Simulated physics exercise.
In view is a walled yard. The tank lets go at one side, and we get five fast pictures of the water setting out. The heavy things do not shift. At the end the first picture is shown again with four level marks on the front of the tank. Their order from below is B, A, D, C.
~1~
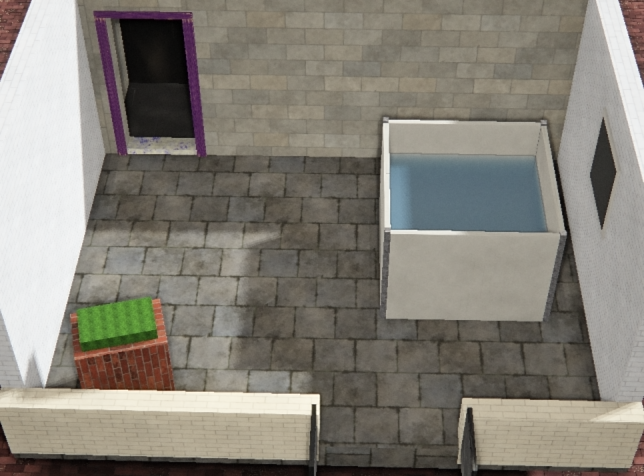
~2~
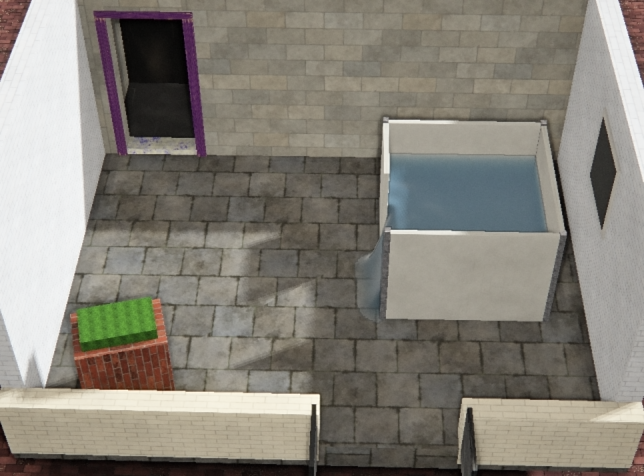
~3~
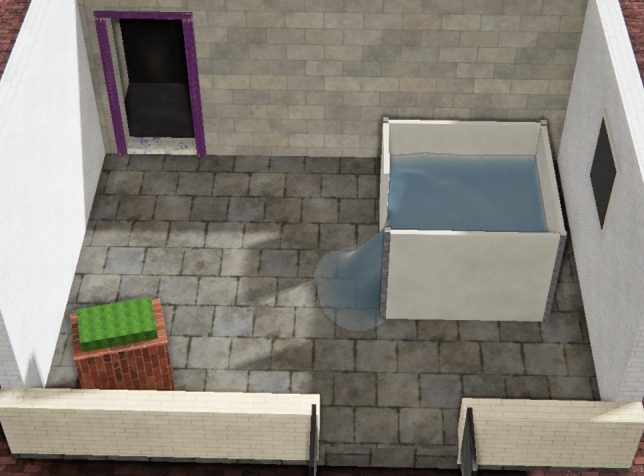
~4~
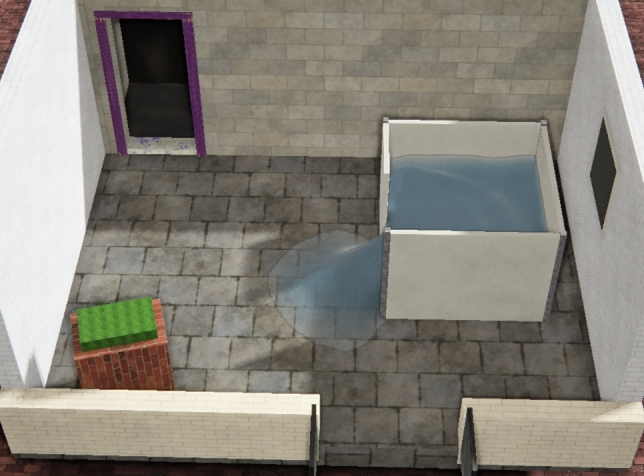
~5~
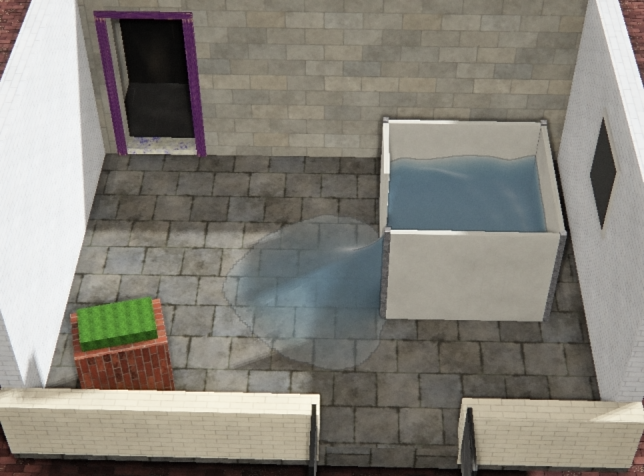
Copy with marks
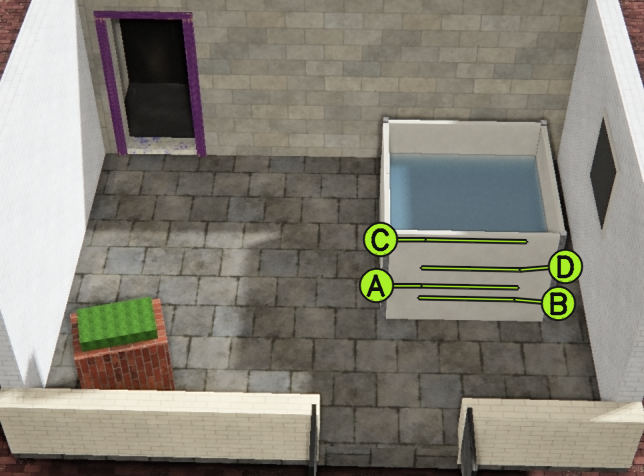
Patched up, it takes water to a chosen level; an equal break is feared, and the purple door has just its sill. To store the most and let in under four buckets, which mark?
Use mark B.
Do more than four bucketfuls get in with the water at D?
Yes, it does.
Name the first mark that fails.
That is mark A.
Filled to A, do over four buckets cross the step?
Yes, that goes wrong.
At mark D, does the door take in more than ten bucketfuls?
Yes, clearly.
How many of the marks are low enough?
One of them.
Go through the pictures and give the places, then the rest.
Water in the tank at rest, its middle at (466, 205); foot of the purple doorway at (162, 154); open gate at (391, 393), in the first picture.
Front seen at (372, 314), 1 % of the ground wet, in the second picture.
Front seen at (331, 256), 4 % of the ground wet, in the third picture.
Front seen at (279, 270), 8 % of the ground wet, in the fourth picture.
Front seen at (234, 296), 14 % of the ground wet, in the fifth picture.
On the marked copy, A at (468, 286); B at (467, 298); C at (475, 240); D at (471, 268); from the bottom up B, A, D, C.
Choosing A, about 9 bucketfuls get in.
Choosing B, a bucket or two gets in.
Choosing C, dozens of bucketfuls pour in.
Choosing D, dozens of bucketfuls pour in.
